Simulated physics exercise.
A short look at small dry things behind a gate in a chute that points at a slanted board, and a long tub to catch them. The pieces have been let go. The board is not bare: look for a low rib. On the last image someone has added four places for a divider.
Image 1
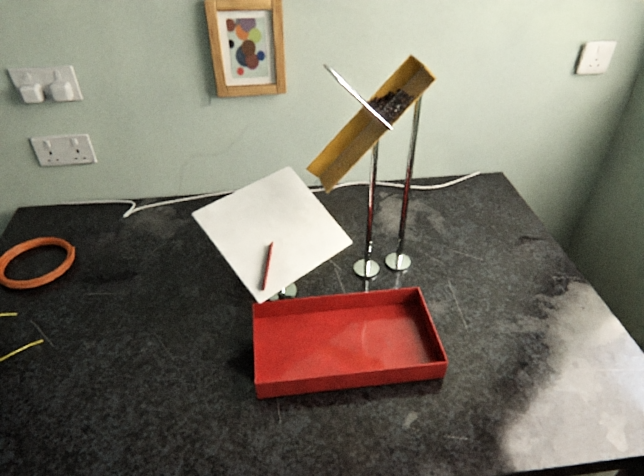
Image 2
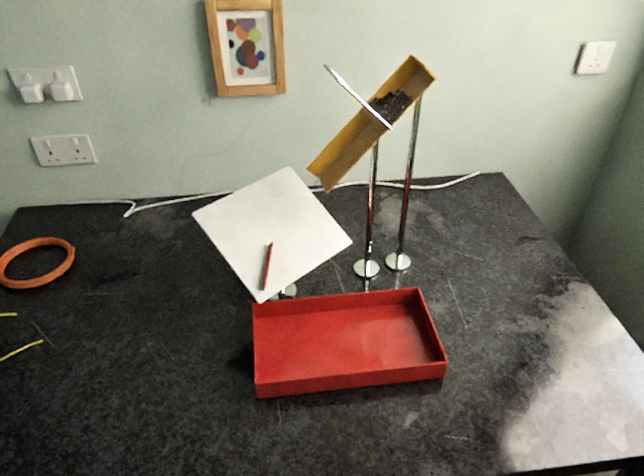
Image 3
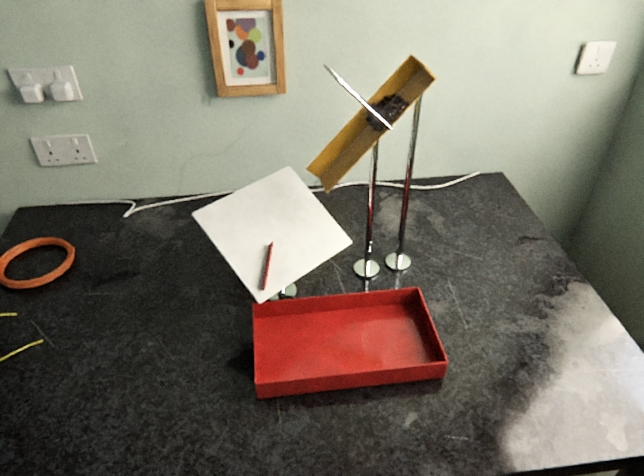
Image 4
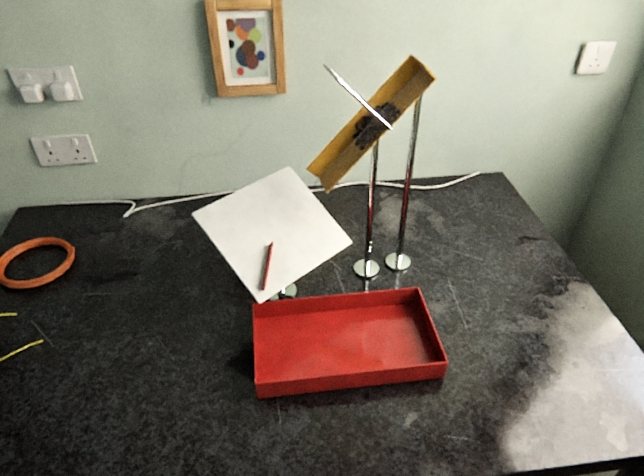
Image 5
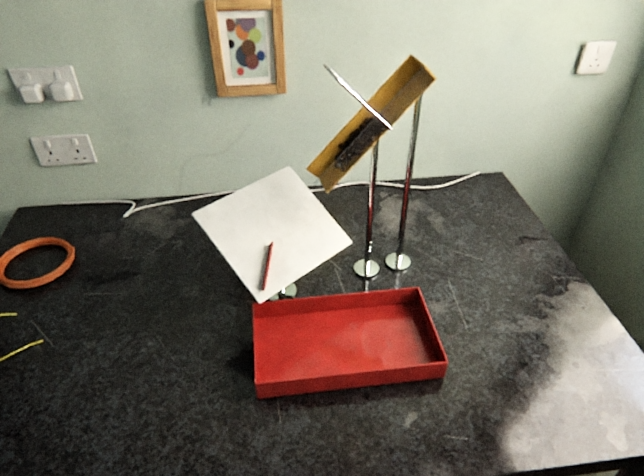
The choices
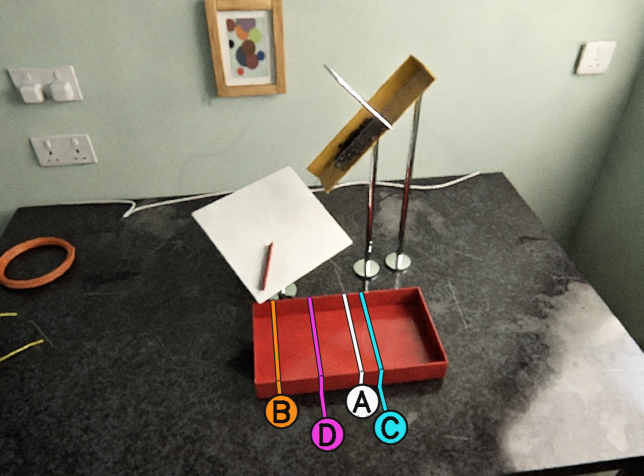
A clump of small dark pieces slid down a tilted yellow chute, slipping past a thin raised gate and spreading out a little, while the slanted white board and empty red tub below stayed still.
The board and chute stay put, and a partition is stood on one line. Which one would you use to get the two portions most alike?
The best line is D.
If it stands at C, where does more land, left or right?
Left.
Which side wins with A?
Left.
On the marked copy, line A crosses the front rim at (361, 372); line B crosses the front rim at (278, 381); line C crosses the front rim at (381, 369); line D crosses the front rim at (321, 376).
If A is chosen, of what is caught, the larger part on the left of the divider, roughly a quarter on the right.
If B is chosen, of what is caught, roughly a quarter on the left of the divider, the larger part on the right.
If C is chosen, of what is caught, the larger part on the left of the divider, about a tenth on the right.
If D is chosen, of what is caught, roughly a third on the left of the divider, roughly two thirds on the right.
